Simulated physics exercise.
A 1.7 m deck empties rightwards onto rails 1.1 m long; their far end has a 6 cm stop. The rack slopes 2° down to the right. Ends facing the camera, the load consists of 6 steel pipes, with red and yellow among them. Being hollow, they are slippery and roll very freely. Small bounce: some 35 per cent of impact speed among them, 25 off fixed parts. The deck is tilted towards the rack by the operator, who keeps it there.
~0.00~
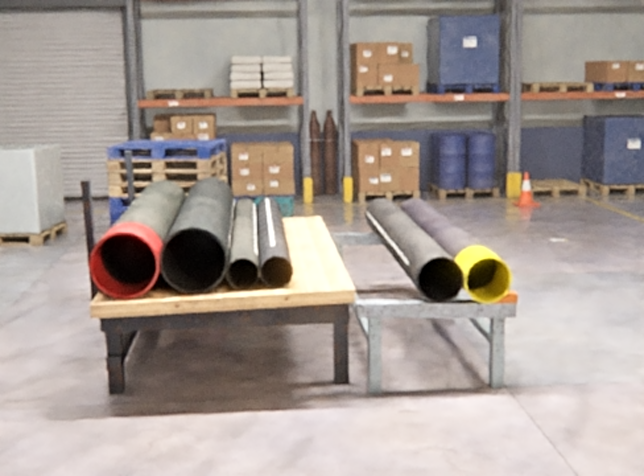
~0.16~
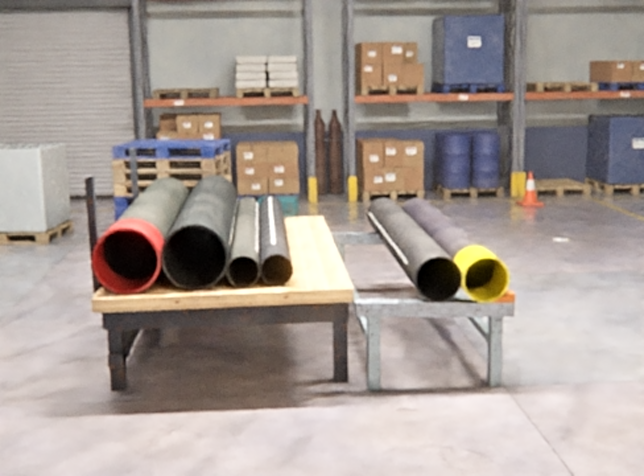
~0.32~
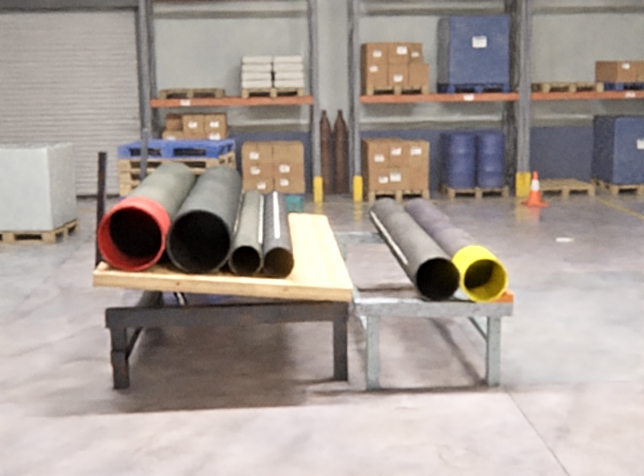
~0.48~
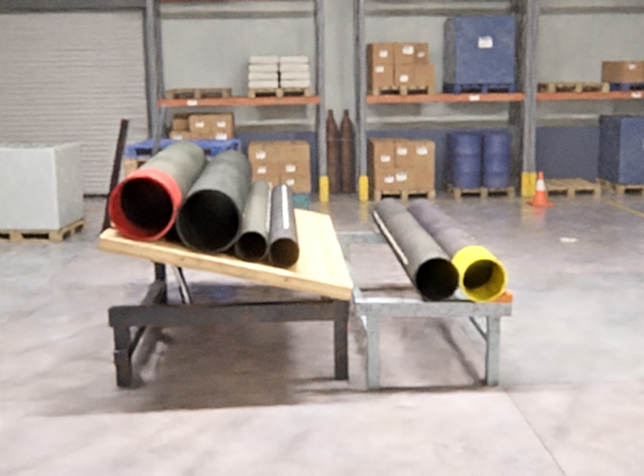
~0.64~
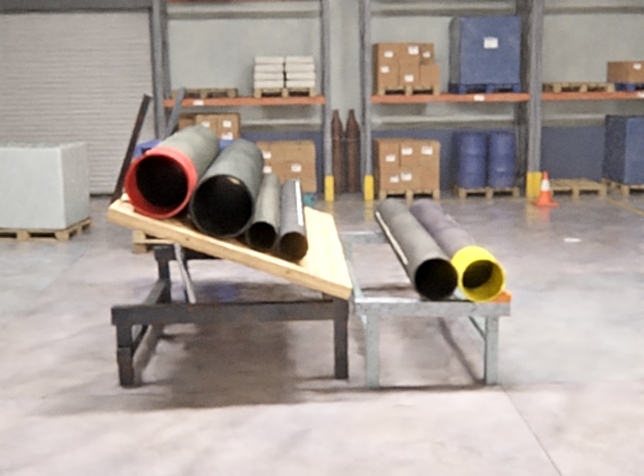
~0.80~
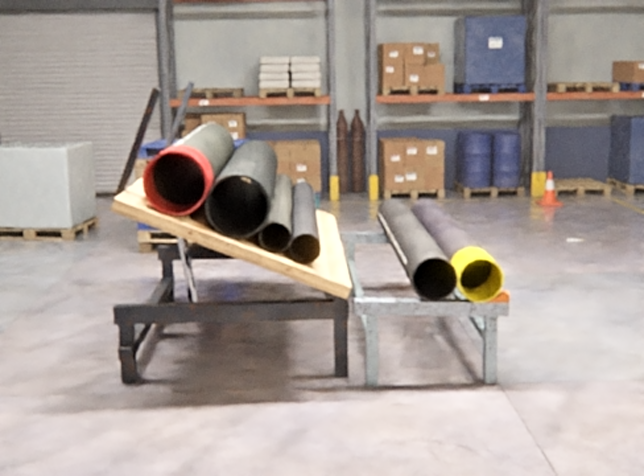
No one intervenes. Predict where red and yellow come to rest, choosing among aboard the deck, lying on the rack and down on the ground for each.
Red comes to rest lying on the rack. Yellow comes to rest down on the ground.
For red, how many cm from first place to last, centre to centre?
For red, the shift is 170.
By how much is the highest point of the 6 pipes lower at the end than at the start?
Some 0 centimetres.
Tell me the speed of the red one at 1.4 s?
Its speed is roughly 0.8 m/s.
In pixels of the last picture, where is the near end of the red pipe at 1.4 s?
Around pixel (276, 220).
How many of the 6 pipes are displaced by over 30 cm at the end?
The answer comes to 6.
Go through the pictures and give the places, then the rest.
The first picture shows red (125, 265), yellow (488, 280); deck tilted 2° back; stop top at (516, 296).
The second picture shows red (126, 261), yellow (486, 280); deck tilted 1° back.
The third picture shows red (132, 238), yellow (485, 280); deck tilted 5° to the rack.
The fourth picture shows red (143, 208), yellow (484, 280); deck tilted 13° to the rack.
The fifth picture shows red (158, 185), yellow (483, 280); deck tilted 20° to the rack.
The sixth picture shows red (175, 183), yellow (481, 280); deck tilted 22° to the rack.
Then, 1.4 s in, red is on the deck, 65 cm from the hinge, rolling right; yellow is on the rack, 20 cm from the rack's far end, rolling right; 0 of 6 over the stop.
Then, 2.2 s in, red is up on others, 95 cm from the rack's far end; yellow is over the stop and falling; 1 of 6 over the stop.
In the end (4.6 s), red is on the rack, 90 cm from the rack's far end; yellow is over the stop, on the ground; 1 of 6 over the stop.
